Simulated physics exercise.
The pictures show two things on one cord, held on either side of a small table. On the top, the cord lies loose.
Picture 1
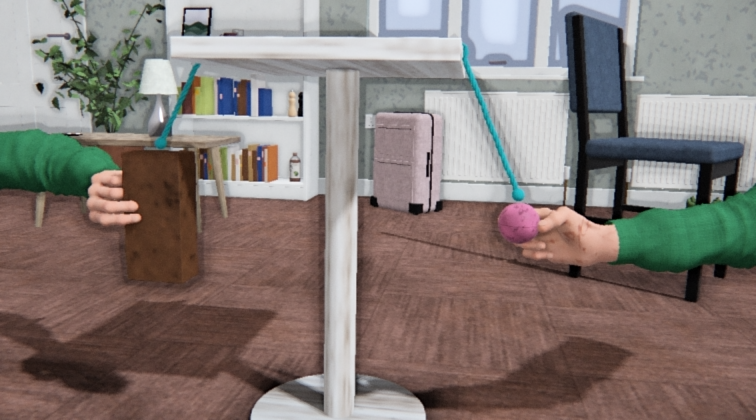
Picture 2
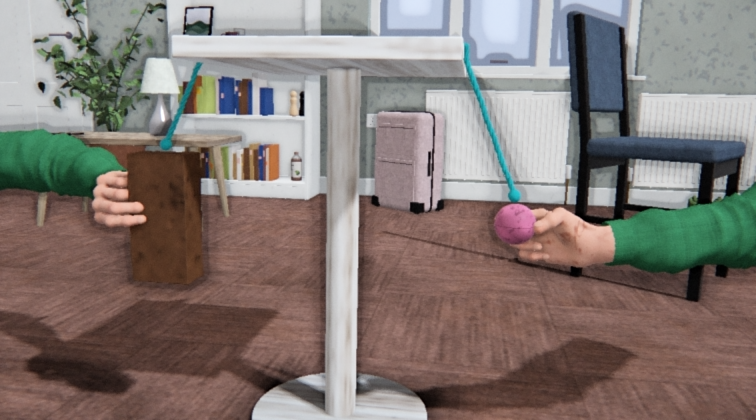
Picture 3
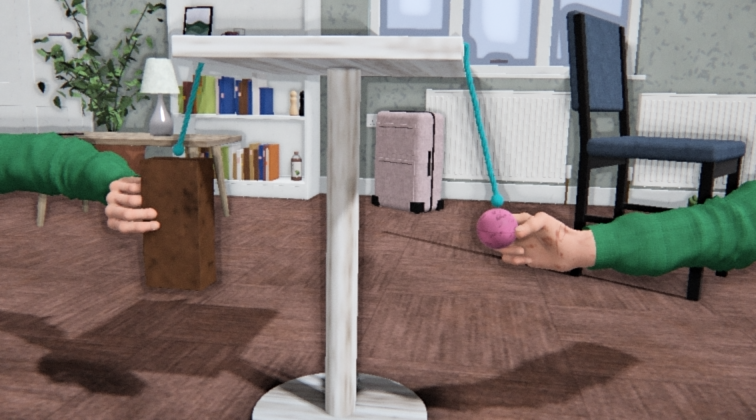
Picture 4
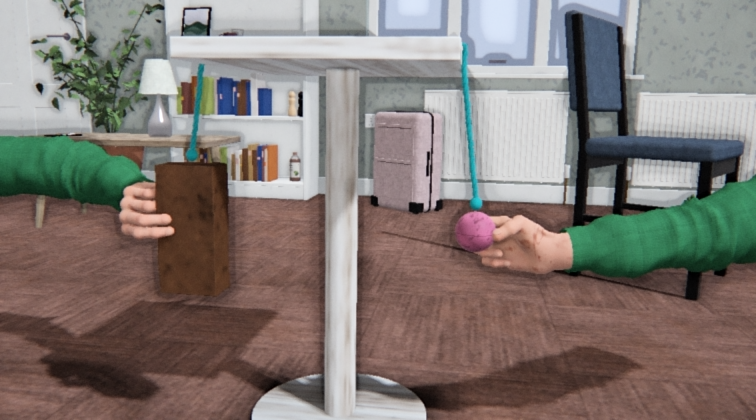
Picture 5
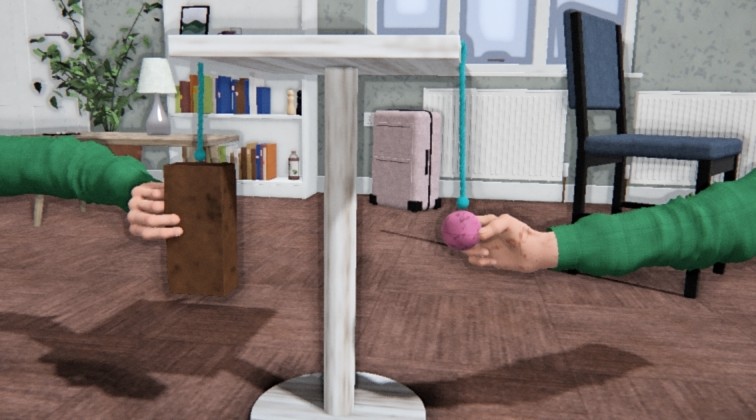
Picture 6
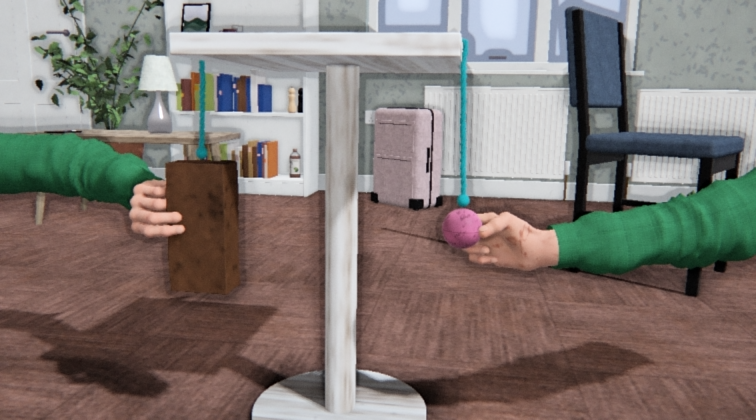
To begin with, two green-sleeved hands hold a brown brick at the left and a pink ball at the right, each on a teal cord slanting outward from a small white table. The hands move both objects slightly inward until the cords hang nearly straight down, then stay almost still.
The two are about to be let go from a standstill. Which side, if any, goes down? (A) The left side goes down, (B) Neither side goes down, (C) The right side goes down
Option A: The left side goes down.
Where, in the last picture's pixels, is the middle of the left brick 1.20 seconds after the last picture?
I'd say somewhere near (222, 380).
Then, 0.68 s later than the last view, left brick down on the floor near (231, 379); right ball pulled up onto the top.
Then, 1.20 s later than the last view, left brick down on the floor near (222, 380); right ball down on the floor.
Finally, left brick down on the floor near (226, 380); right ball down on the floor. The cord goes down on the left.
